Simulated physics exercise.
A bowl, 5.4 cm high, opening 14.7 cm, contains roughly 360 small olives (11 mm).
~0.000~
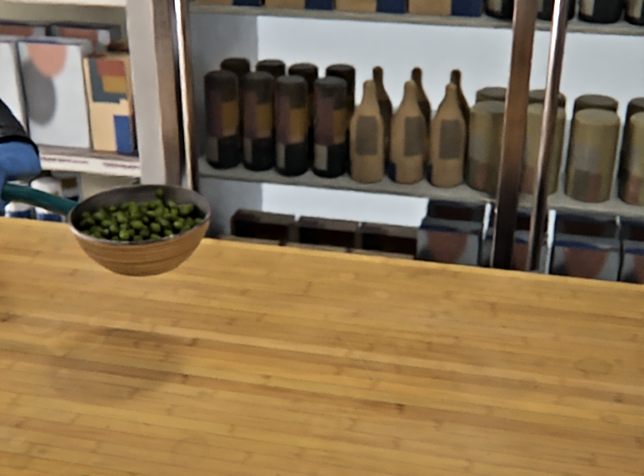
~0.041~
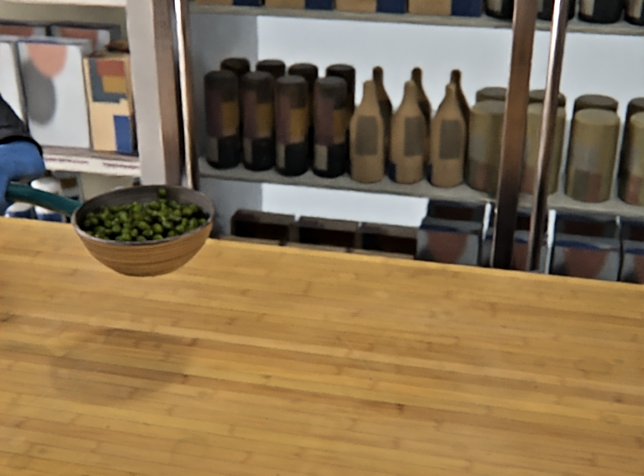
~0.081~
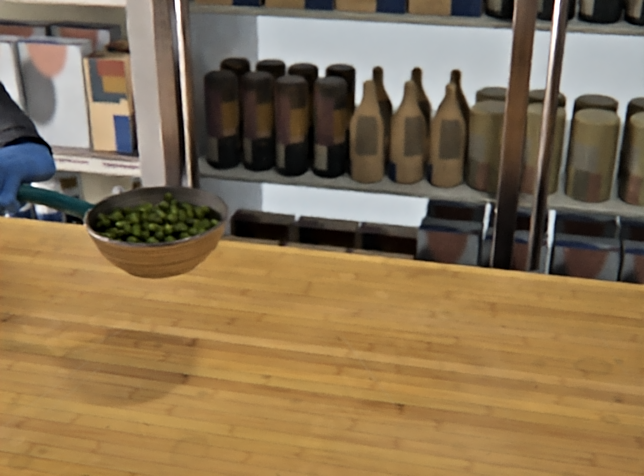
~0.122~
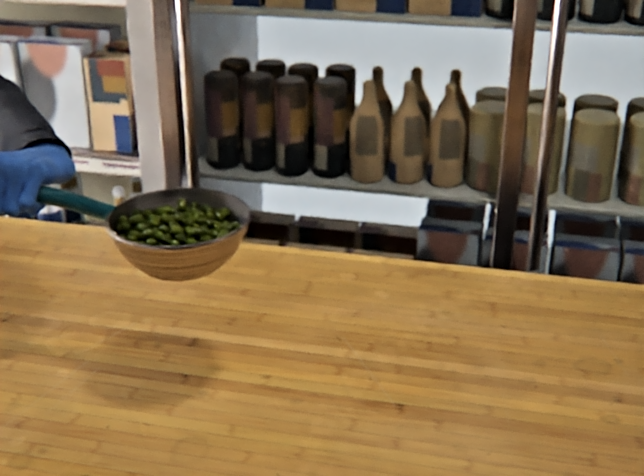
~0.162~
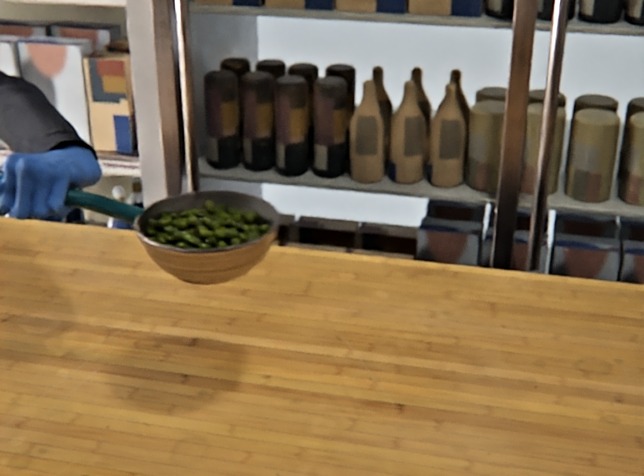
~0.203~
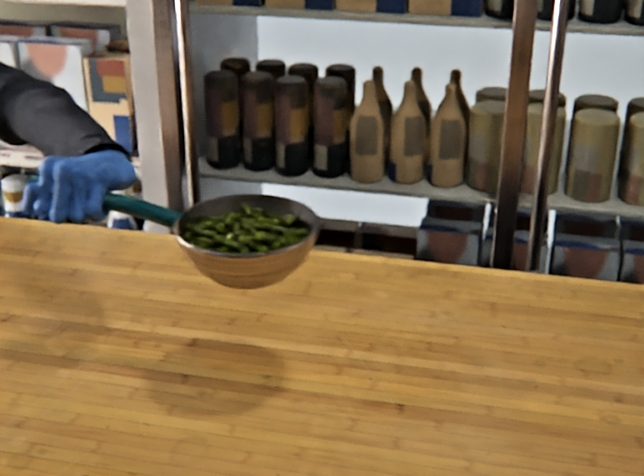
The clip opens on a round bowl of small green olives held level by its teal handle above a wooden counter, with shelves of bottles and jars behind. A blue-gloved hand moves it rightward, slowly at first and then faster, as a dark-sleeved arm comes into view from the left.
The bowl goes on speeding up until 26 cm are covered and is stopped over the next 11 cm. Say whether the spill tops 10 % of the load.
Lost: No.
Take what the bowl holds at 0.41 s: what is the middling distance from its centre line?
About 4.0 cm.
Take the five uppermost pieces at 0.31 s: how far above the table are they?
Some 22 cm.
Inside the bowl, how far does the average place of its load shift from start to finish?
Roughly 1.5 cm.
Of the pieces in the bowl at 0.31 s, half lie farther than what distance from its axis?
Roughly 4.0 cm.
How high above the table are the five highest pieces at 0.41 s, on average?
Some 24 cm.
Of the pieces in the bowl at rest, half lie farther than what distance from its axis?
About 4.0 cm.
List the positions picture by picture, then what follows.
In the first picture, bowl at (144, 248); tilt 0 degrees; moved 0.0 cm; leading edge at (206, 218); top of the load at (132, 207).
In the second picture, bowl at (148, 248); tilt 0 degrees; moved 0.5 cm; leading edge at (210, 218); top of the load at (136, 207).
In the third picture, bowl at (160, 250); tilt 0 degrees; moved 1.9 cm; leading edge at (223, 220); top of the load at (148, 209).
In the fourth picture, bowl at (181, 253); tilt 0 degrees; moved 4.3 cm; leading edge at (245, 222); top of the load at (168, 210).
In the fifth picture, bowl at (210, 256); tilt 0 degrees; moved 7.5 cm; leading edge at (275, 225); top of the load at (196, 213).
In the sixth picture, bowl at (249, 261); tilt 0 degrees; moved 11.8 cm; leading edge at (316, 229); top of the load at (233, 217). Its speed is now 1.17 m/s.
After 0.31 s, tilt 0 degrees; bowl 100 %; middle of all pieces near (394, 263).
Then, at 0.41 s, tilt 0 degrees; bowl 100 %; middle of all pieces near (500, 270).
Then, at 0.49 s, tilt 0 degrees; bowl 95 %, in the air 5 %; middle of all pieces near (506, 270).
Then, at 0.57 s, tilt 0 degrees; bowl 95 %, in the air 5 %; middle of all pieces near (506, 273).
In the end, at 1.2 s, bowl 95 %, fallen right of where it stops 5 %.
